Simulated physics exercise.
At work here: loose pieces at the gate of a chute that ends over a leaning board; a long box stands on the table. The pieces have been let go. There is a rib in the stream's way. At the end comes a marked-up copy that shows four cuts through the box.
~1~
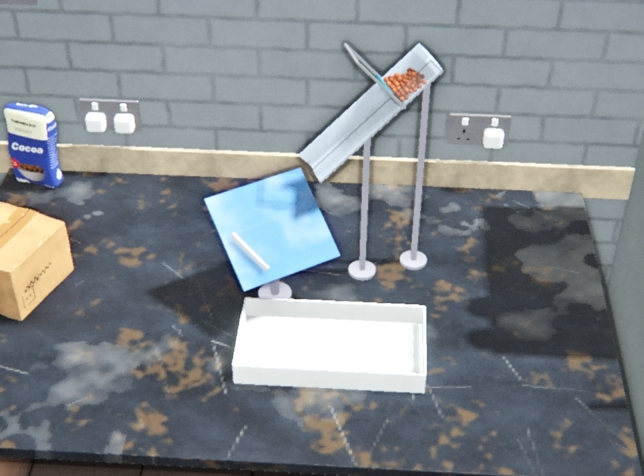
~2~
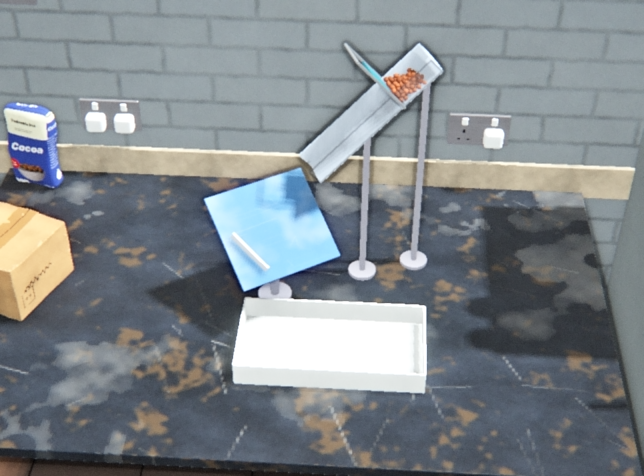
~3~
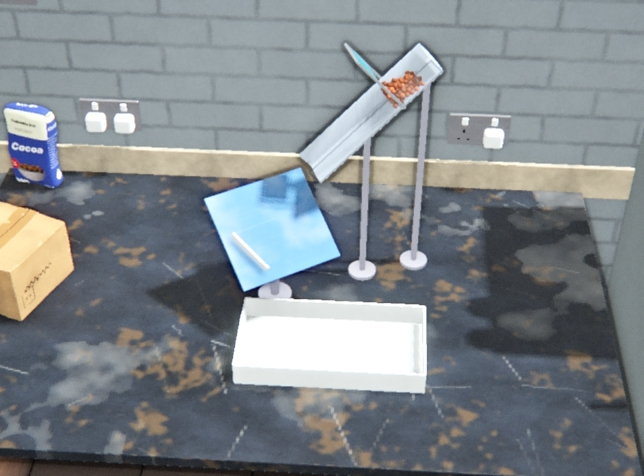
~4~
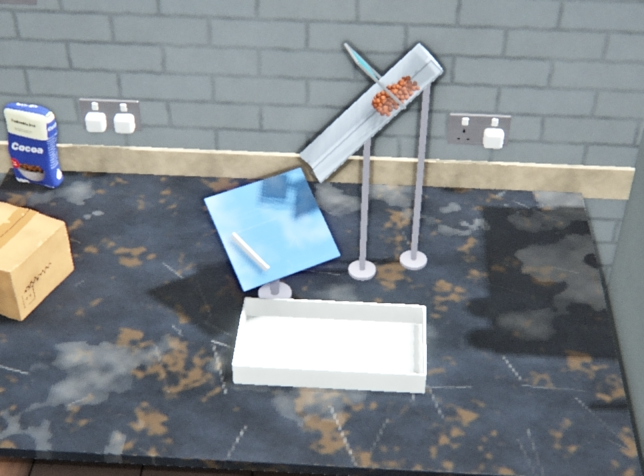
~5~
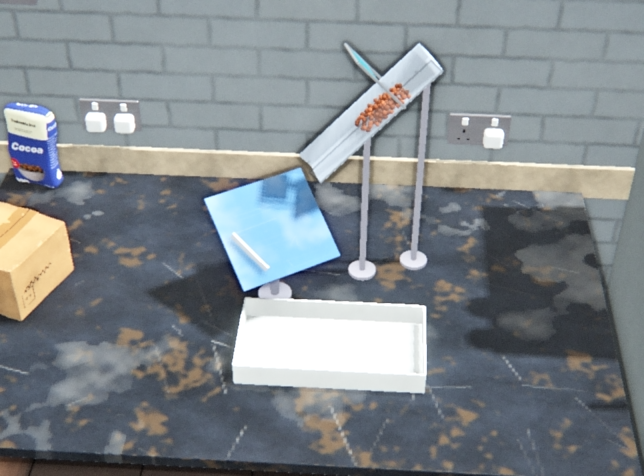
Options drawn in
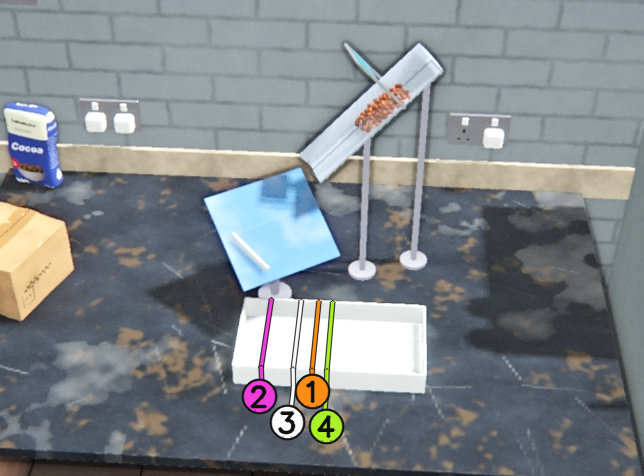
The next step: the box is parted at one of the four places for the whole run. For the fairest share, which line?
Best: 3.
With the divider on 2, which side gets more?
The right side.
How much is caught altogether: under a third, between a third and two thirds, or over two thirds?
It is over two thirds.
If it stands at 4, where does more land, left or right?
Left.
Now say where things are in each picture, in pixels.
The first frame shows load behind the gate at (406, 83), clay pellets; lip of the chute at (316, 174), sloping fairly steeply.
The second frame shows middle of the board at (273, 228), tilted fairly steeply; middle of its low edge at (293, 273); of its high edge at (254, 183).
The third frame shows front corners of the box at (233, 365) and (425, 375), empty; front of the load at (395, 105).
The fourth frame shows middle of the load at (390, 96); its front at (374, 104), about a quarter of the way to the lip; rib from (233, 233) to (269, 268).
The fifth frame shows middle of the load at (384, 108); its front at (357, 124), about half of the way to the lip.
On the marked copy, line 1 crosses the front rim at (312, 369); line 2 crosses the front rim at (261, 366); line 3 crosses the front rim at (293, 368); line 4 crosses the front rim at (326, 370).
With 1, of what is caught, most on the left of the divider, a small part on the right.
With 2, of what is caught, a stray few on the left of the divider, nearly all on the right.
With 3, of what is caught, about half on the left of the divider, about half on the right.
With 4, of what is caught, nearly all on the left of the divider, a stray few on the right.
